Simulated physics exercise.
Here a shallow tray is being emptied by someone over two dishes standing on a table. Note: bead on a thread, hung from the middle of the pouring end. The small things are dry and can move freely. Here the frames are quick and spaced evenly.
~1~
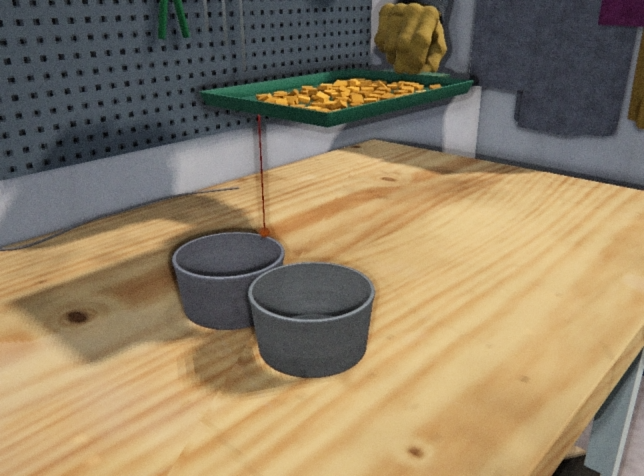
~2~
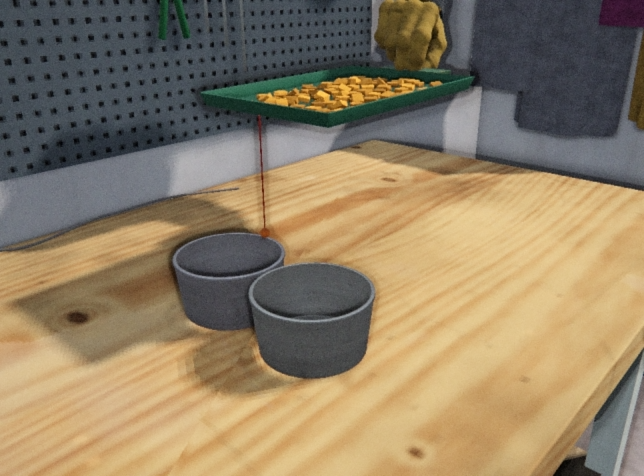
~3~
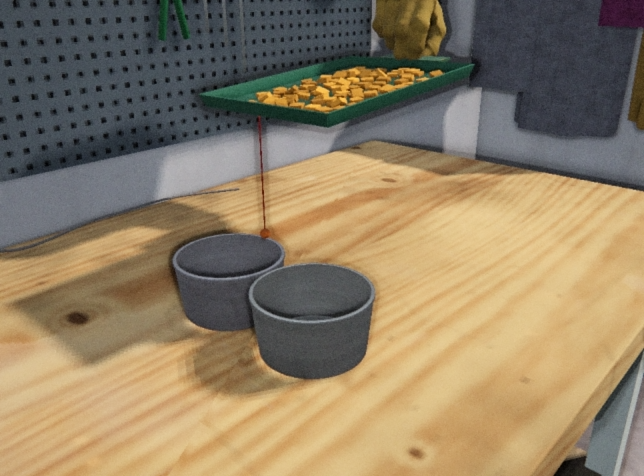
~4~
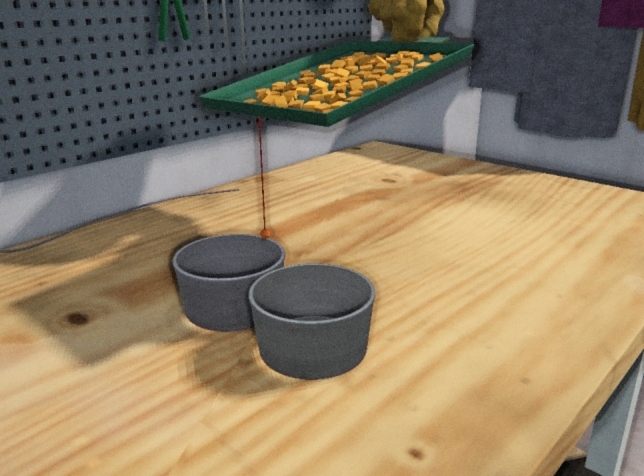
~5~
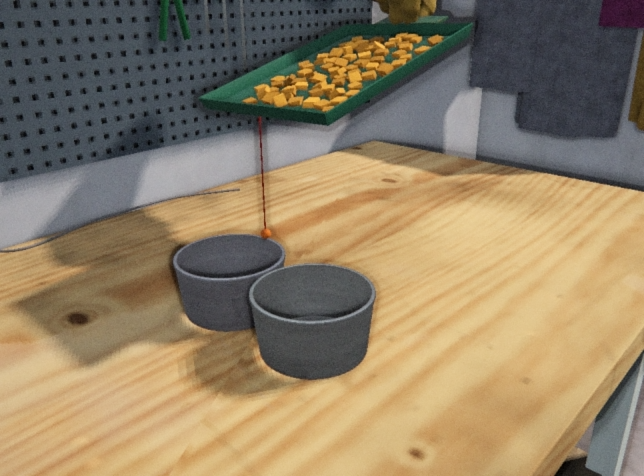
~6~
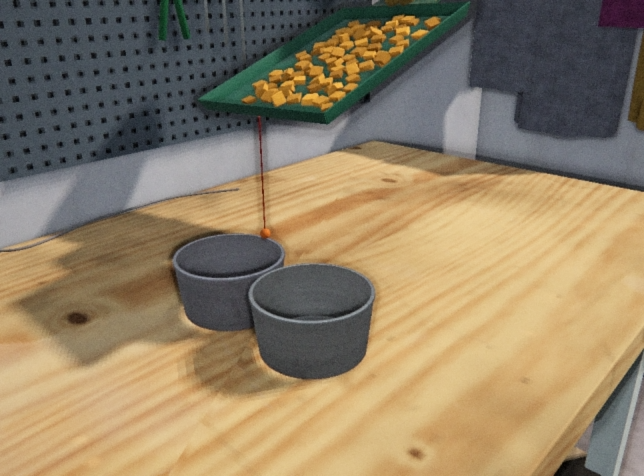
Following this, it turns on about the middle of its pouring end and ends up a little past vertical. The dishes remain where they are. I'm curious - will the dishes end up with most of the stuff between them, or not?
Yes, more than half of it.
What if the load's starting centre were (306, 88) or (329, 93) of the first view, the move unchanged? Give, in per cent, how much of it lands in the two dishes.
Close to 60 per cent, followed by close to 80 per cent.
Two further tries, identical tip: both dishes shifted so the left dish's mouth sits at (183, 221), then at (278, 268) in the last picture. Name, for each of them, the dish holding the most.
In the first try it's the one on the right, and in the second it's the one on the left.
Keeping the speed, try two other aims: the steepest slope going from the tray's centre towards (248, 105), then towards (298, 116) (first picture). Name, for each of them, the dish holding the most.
First the dish on the left, then the right dish.
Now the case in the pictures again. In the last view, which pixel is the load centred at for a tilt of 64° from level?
Mark it at roughly (258, 91) in the final frame.
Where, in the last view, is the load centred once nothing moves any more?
Somewhere around (222, 304) in the last picture.
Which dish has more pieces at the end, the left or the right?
The winner is the dish on the left.
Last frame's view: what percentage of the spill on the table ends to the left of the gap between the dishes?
About 100 percent of the spill.
Just after the last frame, tray tipped steeply; almost all on the tray; just a few in the air.
A moment on, tray tipped past a quarter turn; about a tenth on the tray; just a few in the right dish; roughly half in the left dish; roughly a quarter outside both; roughly a quarter in the air.
Further on, tray tipped past a quarter turn; about a tenth in the right dish; roughly two thirds in the left dish; roughly a third outside both.
When it is over, tray tipped past a quarter turn; about a tenth in the right dish; roughly two thirds in the left dish; roughly a third outside both.
